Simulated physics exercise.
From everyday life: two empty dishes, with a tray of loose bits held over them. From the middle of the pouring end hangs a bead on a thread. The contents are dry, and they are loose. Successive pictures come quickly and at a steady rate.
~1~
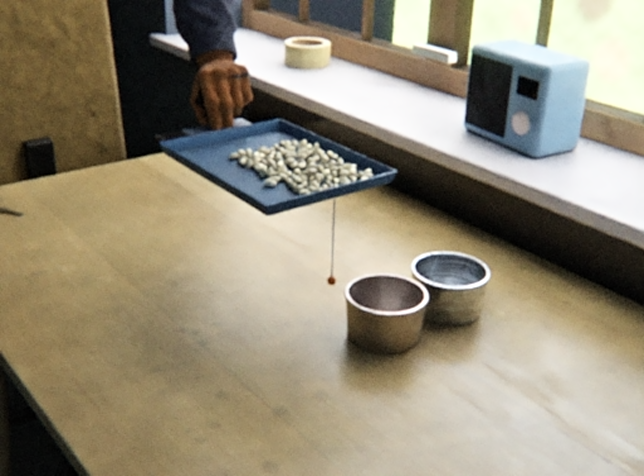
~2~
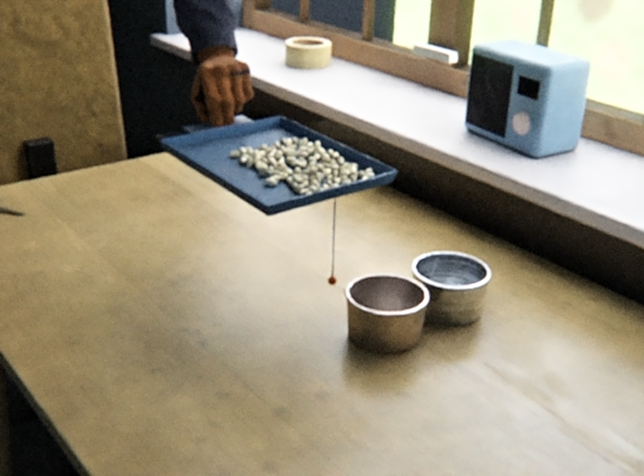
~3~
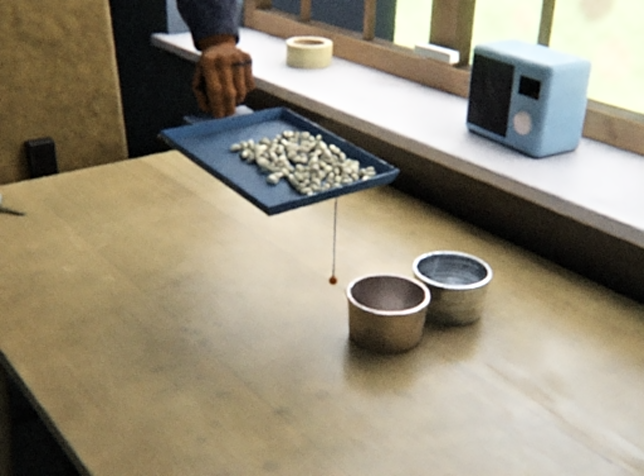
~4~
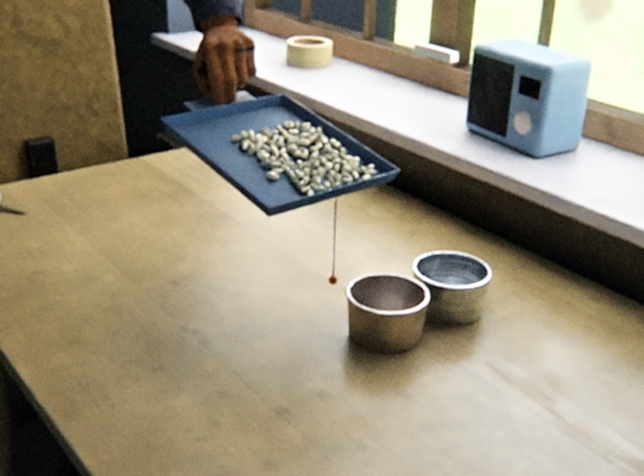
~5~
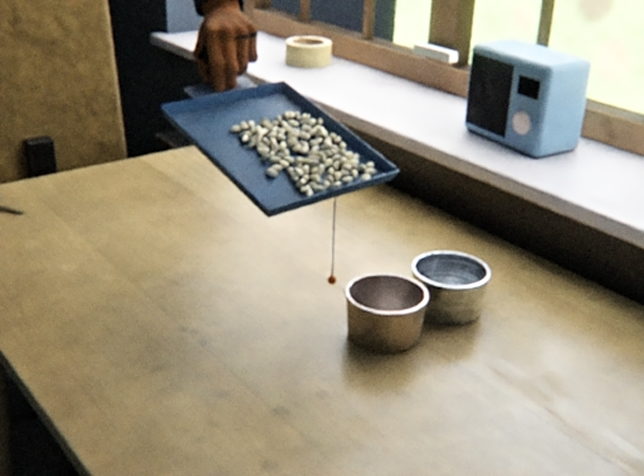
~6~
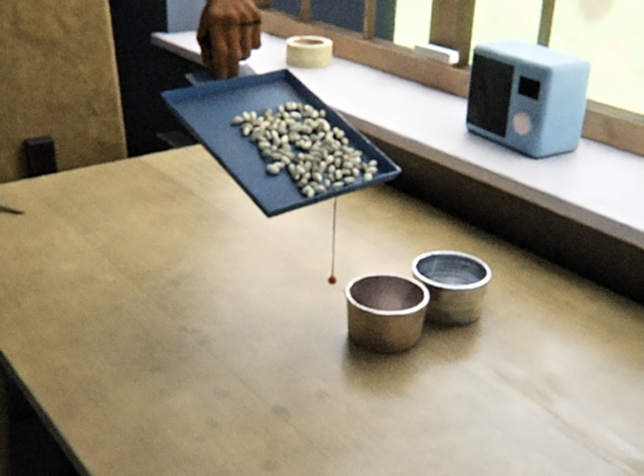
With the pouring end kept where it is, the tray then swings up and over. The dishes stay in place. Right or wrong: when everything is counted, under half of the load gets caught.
Right.
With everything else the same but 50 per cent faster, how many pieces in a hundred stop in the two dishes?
That works out at about 20 percent.
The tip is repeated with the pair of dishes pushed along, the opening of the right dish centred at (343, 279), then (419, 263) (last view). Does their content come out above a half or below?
Short of half, then short of half.
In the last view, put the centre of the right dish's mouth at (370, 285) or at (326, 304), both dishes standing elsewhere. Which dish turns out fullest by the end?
So: The one further left first, and the one further right second.
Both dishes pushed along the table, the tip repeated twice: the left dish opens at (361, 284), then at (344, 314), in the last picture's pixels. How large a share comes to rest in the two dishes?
0% for the first placement, 50% for the second.
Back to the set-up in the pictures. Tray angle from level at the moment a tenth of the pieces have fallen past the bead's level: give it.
I'd say it is tilted about 90°.
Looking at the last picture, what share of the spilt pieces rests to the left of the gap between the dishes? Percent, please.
I reckon around 90 per cent.
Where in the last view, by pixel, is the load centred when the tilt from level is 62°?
Around (331, 168).
Soon after the last picture, tray tipped steeply; nearly all on the tray; a stray few in the air.
A little later, tray tipped right over; about a quarter on the tray; a small part in the left dish; about a third outside both; about a third in the air.
Later still, tray tipped past a quarter turn; about a quarter in the left dish; most outside both.
At rest, tray tipped past a quarter turn; about a quarter in the left dish; none in the right dish; most outside both.
